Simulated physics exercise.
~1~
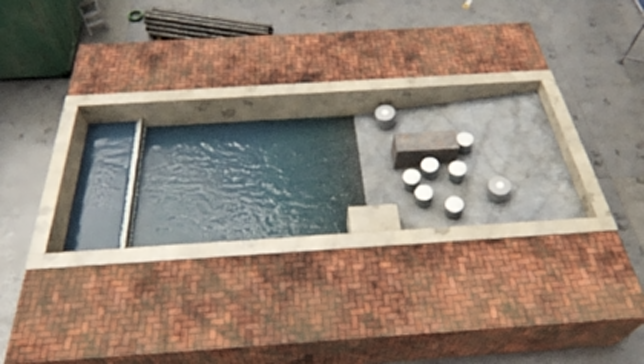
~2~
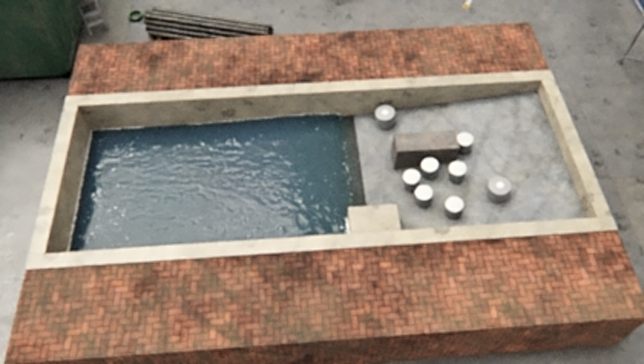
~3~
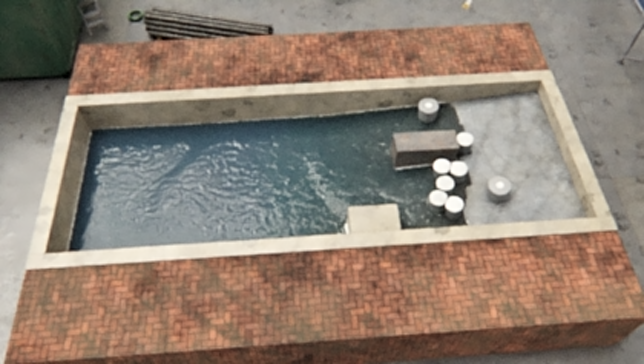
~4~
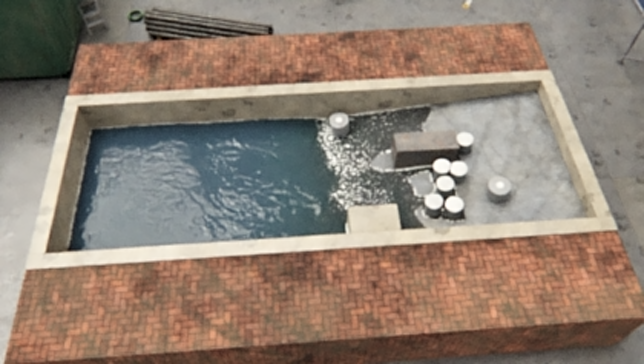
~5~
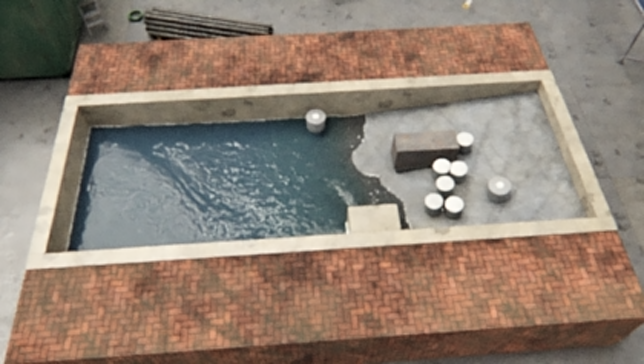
The video shows a brick-edged basin where a thin barrier at the left vanishes and water surges right up a pale ramp, nudging several white-topped containers; it then draws back, carrying one container left until it sits at the water's edge while the others rest on the ramp.
